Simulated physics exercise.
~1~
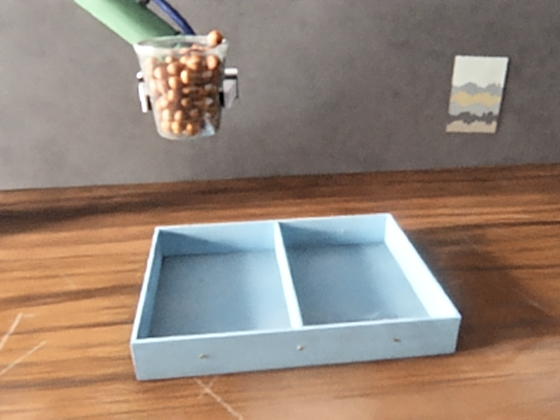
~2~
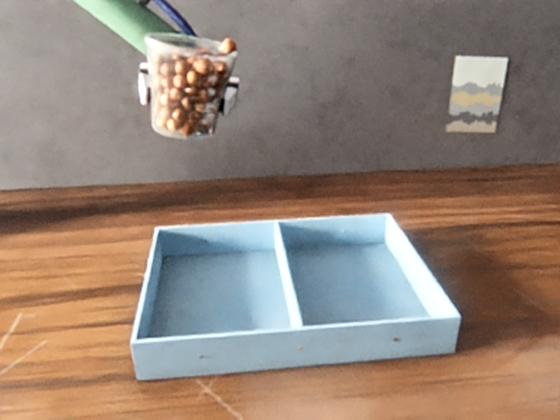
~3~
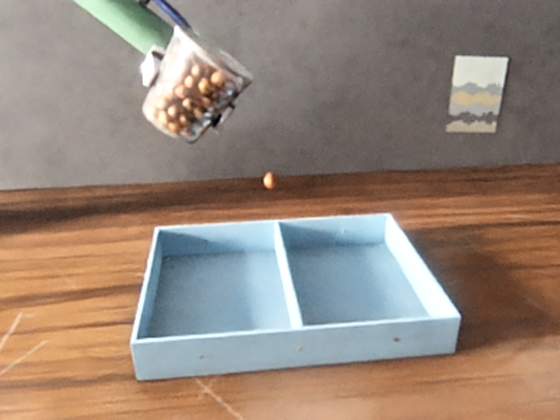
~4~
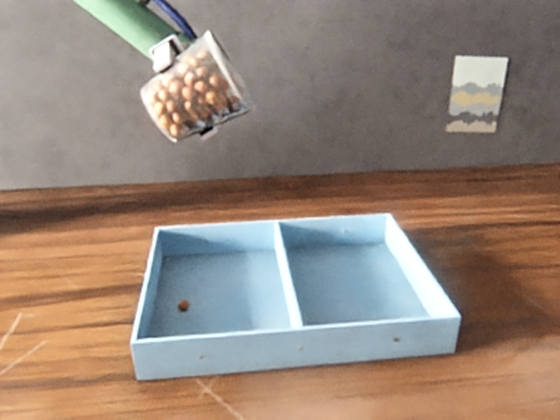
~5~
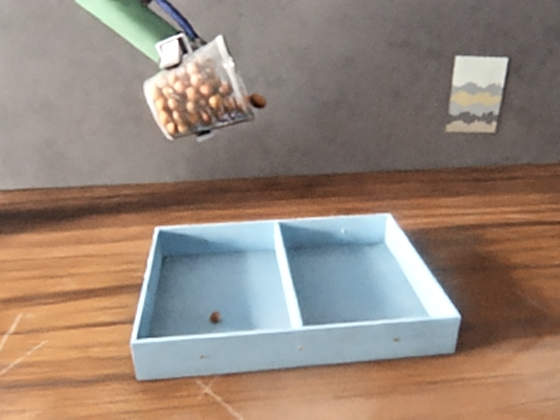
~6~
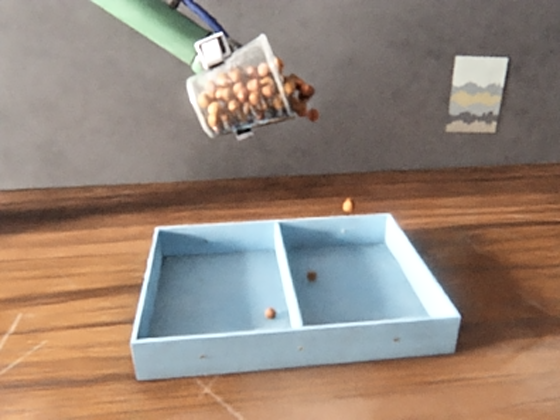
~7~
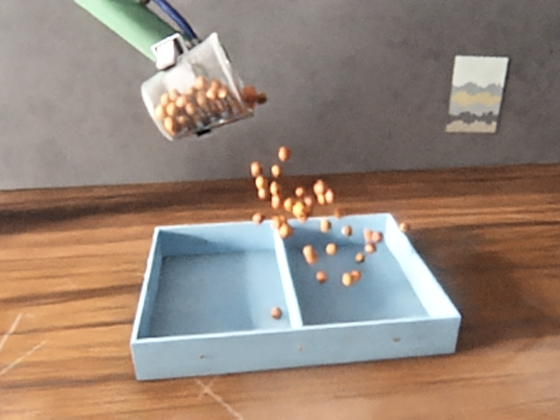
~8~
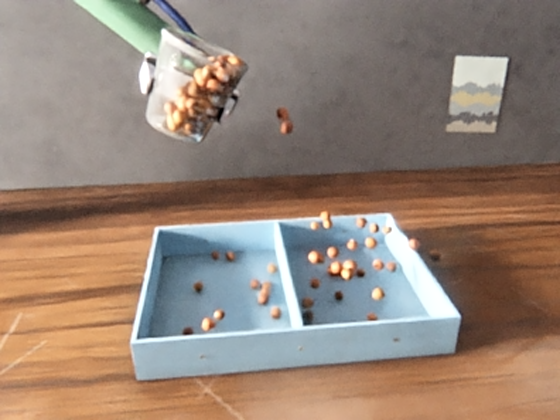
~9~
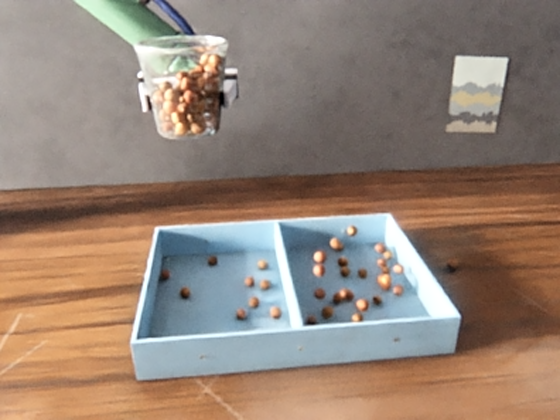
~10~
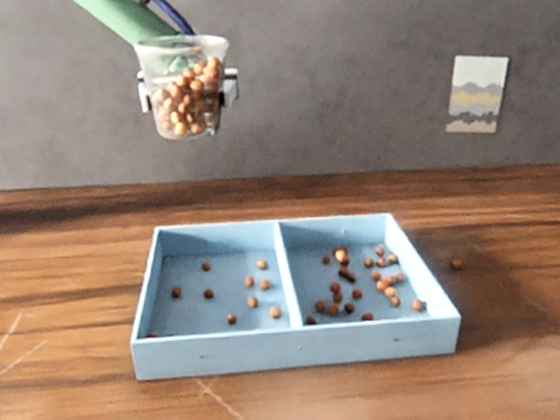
Hazelnuts spilled from a clear tumbler as a robot gripper tipped it over a divided light blue tray, first one, then a burst. The gripper turned it upright again, still more than half full, with nuts scattered in both compartments, more on the right, and one on the table.
